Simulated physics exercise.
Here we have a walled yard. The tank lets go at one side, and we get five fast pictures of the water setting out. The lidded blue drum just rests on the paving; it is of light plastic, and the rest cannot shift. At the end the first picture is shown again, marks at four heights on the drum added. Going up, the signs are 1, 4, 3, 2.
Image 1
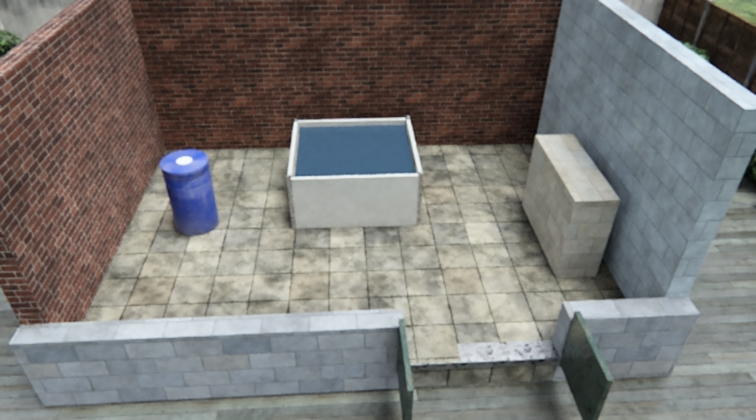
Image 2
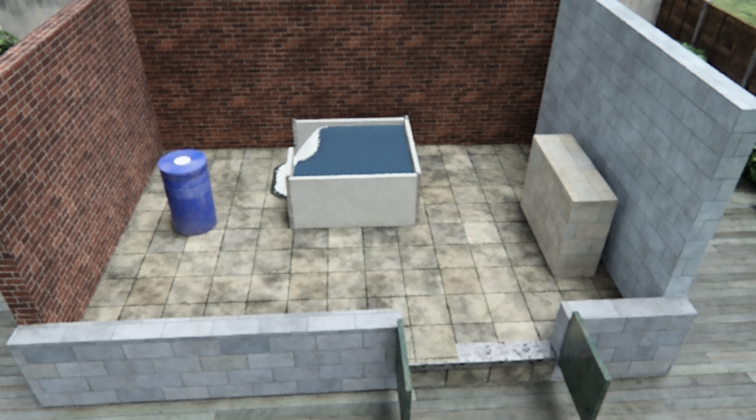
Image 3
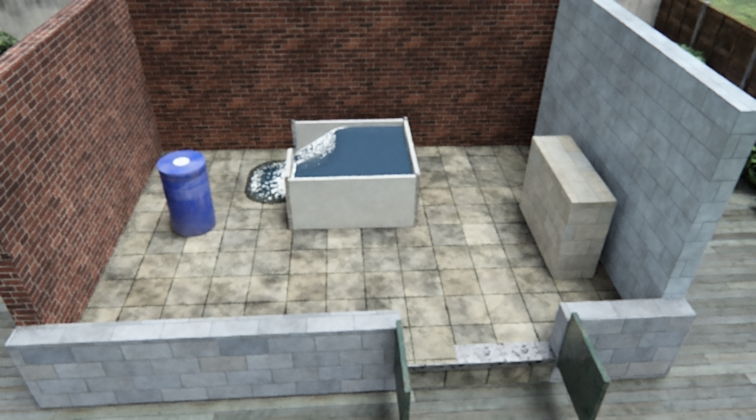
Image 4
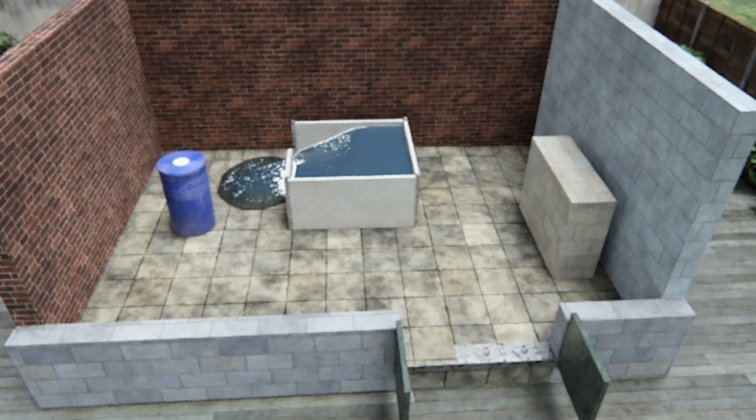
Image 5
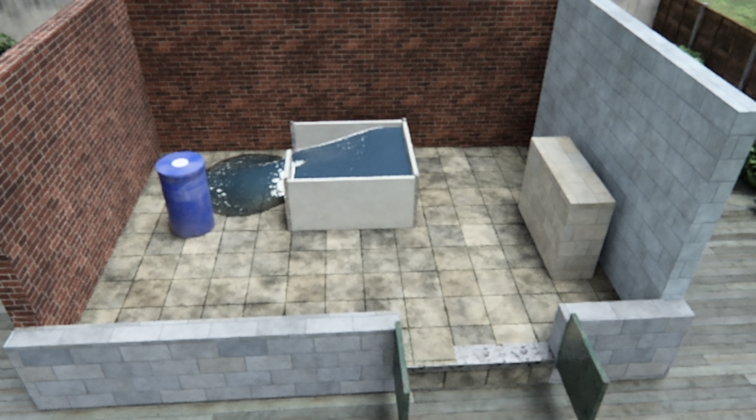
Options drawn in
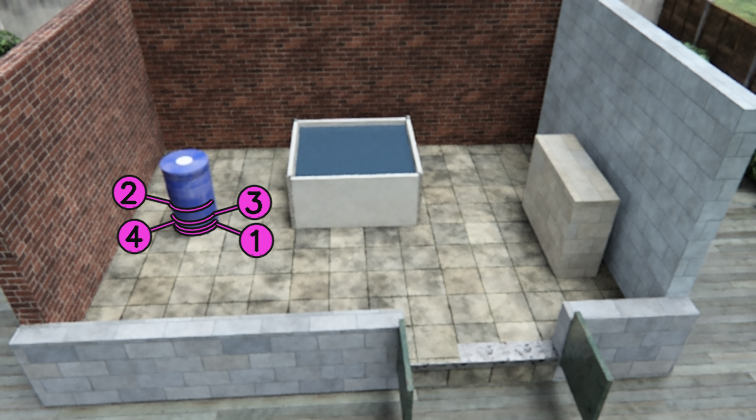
Walled yard with a full tank letting water out through its left side, the dark puddle spreading across paving to a blue drum.
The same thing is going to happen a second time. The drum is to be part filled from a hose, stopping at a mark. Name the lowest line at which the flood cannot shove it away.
That is mark 2.
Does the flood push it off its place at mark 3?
Yes.
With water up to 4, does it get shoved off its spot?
Yes, it does.
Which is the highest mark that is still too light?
3 it is.
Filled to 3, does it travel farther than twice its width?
No, it does not.
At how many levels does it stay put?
One.
On the marked copy, 1 at (193, 233); 2 at (187, 210); 3 at (190, 223); 4 at (192, 230); from the bottom up 1, 4, 3, 2.
If 1 is chosen, it is pushed about 7 times its own width away.
If 2 is chosen, it does not move.
If 3 is chosen, it is pushed about half its own width away.
If 4 is chosen, it is pushed about twice its own width away.
